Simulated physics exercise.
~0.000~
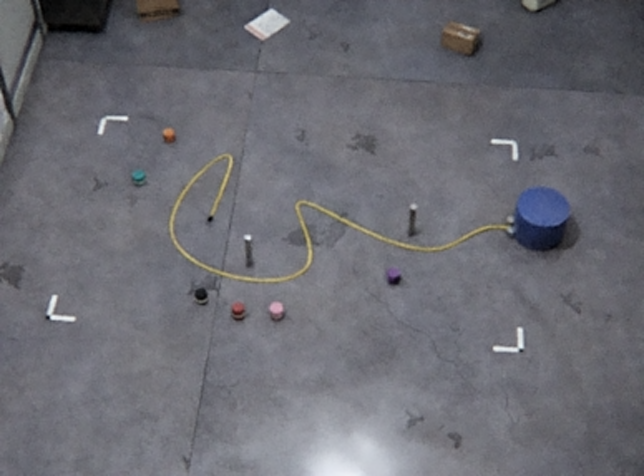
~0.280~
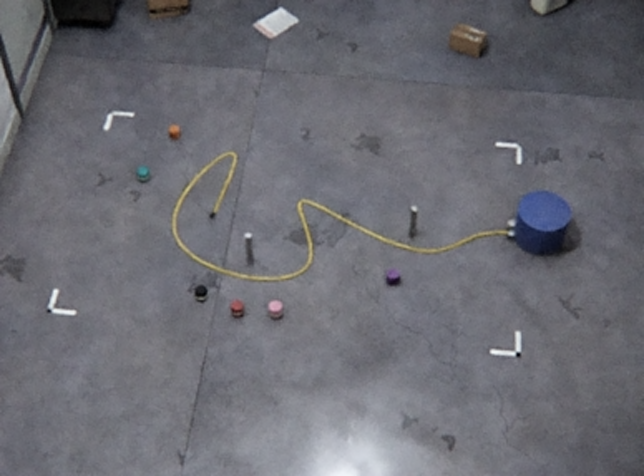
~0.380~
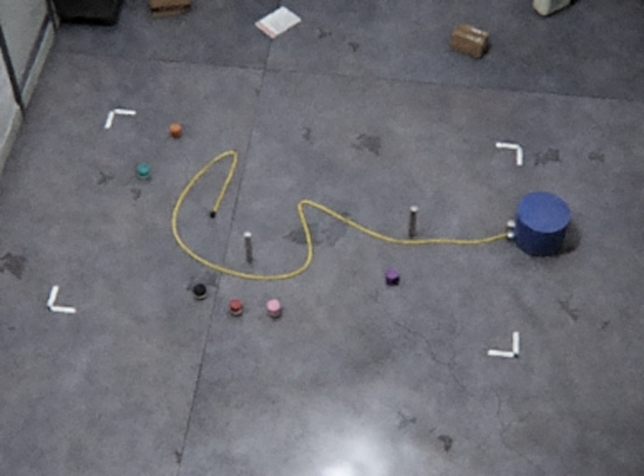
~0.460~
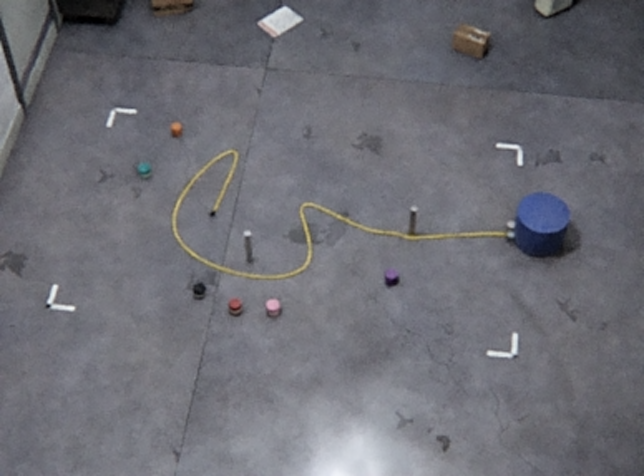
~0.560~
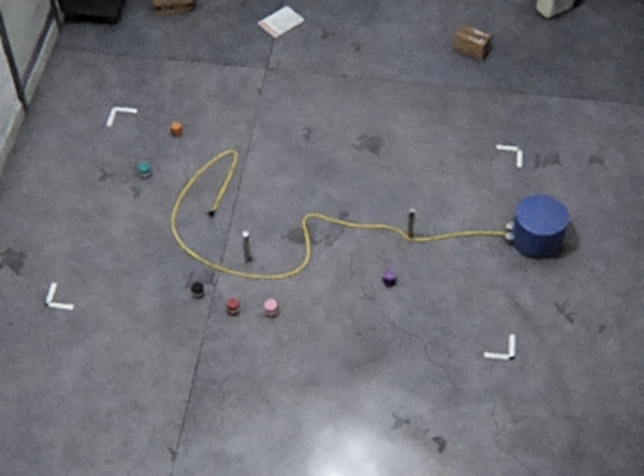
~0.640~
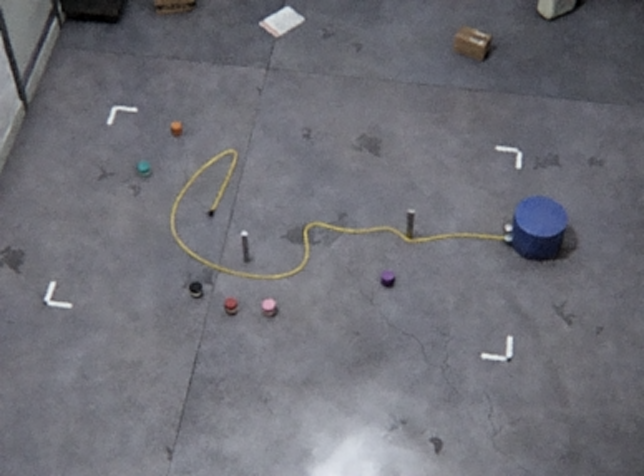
The clip opens on a yellow cord winding across a gray floor from a blue drum at right, past two short posts and several small colored containers. The sagging stretch beside the drum draws straight first, then the middle hump sinks and flattens, while the left loop and containers stay put.
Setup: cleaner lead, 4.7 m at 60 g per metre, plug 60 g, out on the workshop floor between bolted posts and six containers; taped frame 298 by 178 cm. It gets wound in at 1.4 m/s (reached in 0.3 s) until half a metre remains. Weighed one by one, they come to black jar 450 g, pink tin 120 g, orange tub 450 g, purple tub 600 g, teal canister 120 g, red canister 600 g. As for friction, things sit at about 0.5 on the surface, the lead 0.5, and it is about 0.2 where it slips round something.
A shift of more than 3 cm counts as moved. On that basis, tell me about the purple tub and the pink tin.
Outcome: The purple tub is not displaced; the pink tin is not displaced.
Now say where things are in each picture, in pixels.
The first frame shows shows, purple tub (394, 272); pink tin (276, 308); posts (248, 237) (414, 206); lead runs through (458, 242) (328, 212) (290, 278) (173, 236) (230, 166).
In the second frame, shows, lead runs through (460, 244) (290, 277) (234, 164).
In the third frame, shows, lead runs through (467, 242) (289, 276) (235, 163).
In the fourth frame, shows, lead runs through (476, 235) (289, 275) (235, 162).
In the fifth frame, shows, lead runs through (495, 233) (287, 275) (235, 162).
The sixth frame shows shows, purple tub (388, 275); pink tin (269, 304); lead runs through (511, 238) (373, 229) (285, 275) (173, 228) (234, 162).
After 1.4 s, plug at (212, 212); nothing else has moved.
After 2.1 s, plug at (215, 223); nothing else has moved.
After 2.9 s, plug at (350, 280); nothing else has moved.
After 3.6 s, plug at (462, 254); nothing else has moved.
After 4.4 s, plug at (462, 254); purple tub 0 cm off its start at (388, 275), pink tin 0 cm off its start at (269, 304).
